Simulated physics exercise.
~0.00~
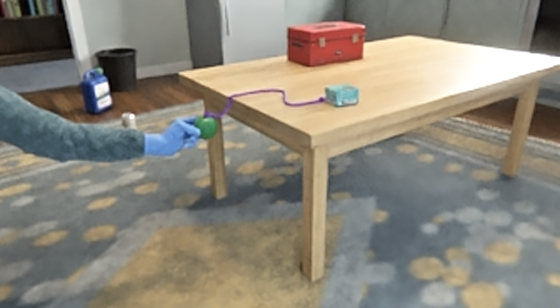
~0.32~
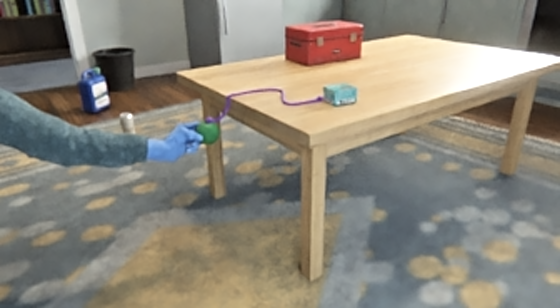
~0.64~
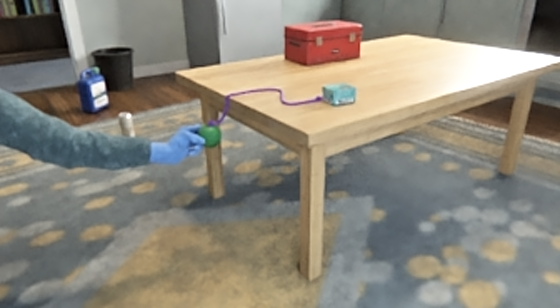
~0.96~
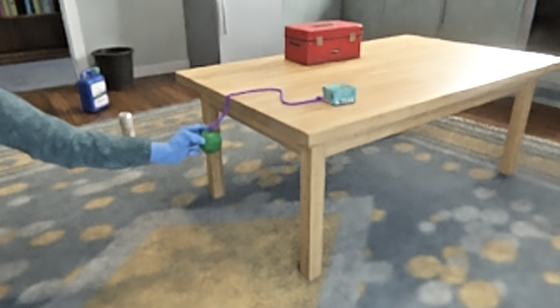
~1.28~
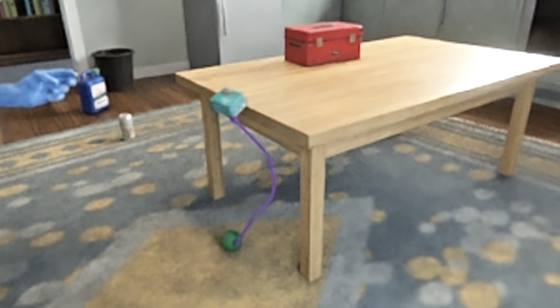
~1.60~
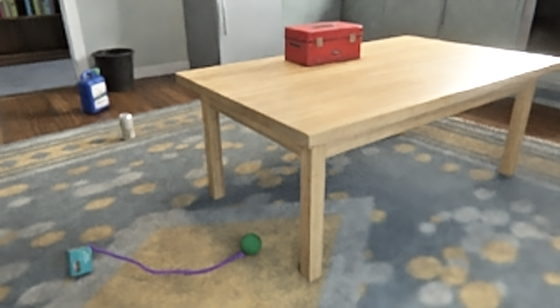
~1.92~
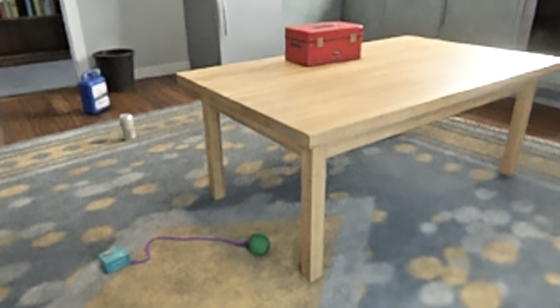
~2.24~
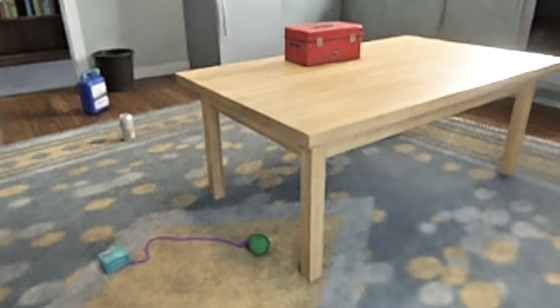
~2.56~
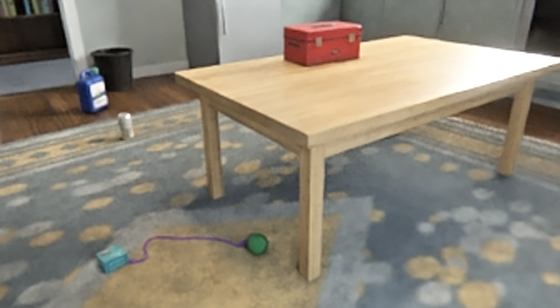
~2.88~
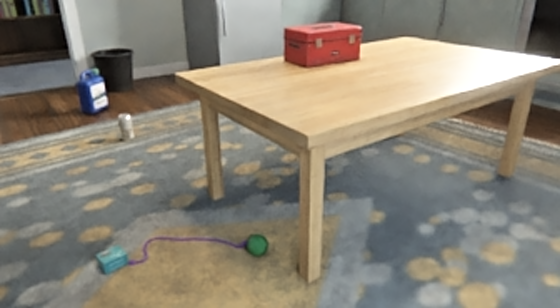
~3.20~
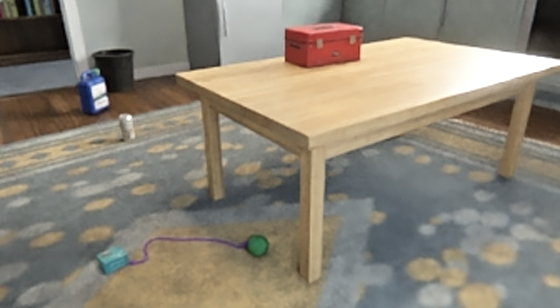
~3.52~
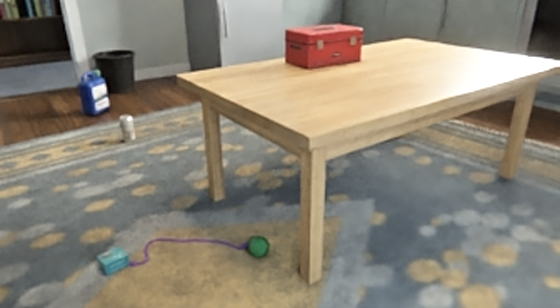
A green apple hangs just off the left end of a wooden table, held by a blue-gloved hand and tied by a purple cord to a turquoise box on the tabletop, near a red toolbox. The hand lowers it slightly, then lets go and draws back to the left. The apple drops to the patterned rug, and the cord pulls the box left across the table and over the edge. The box tips and falls to the rug, left of the apple, then shifts a little to the right. Both lie still, joined by the slack cord, while the toolbox stays in place.
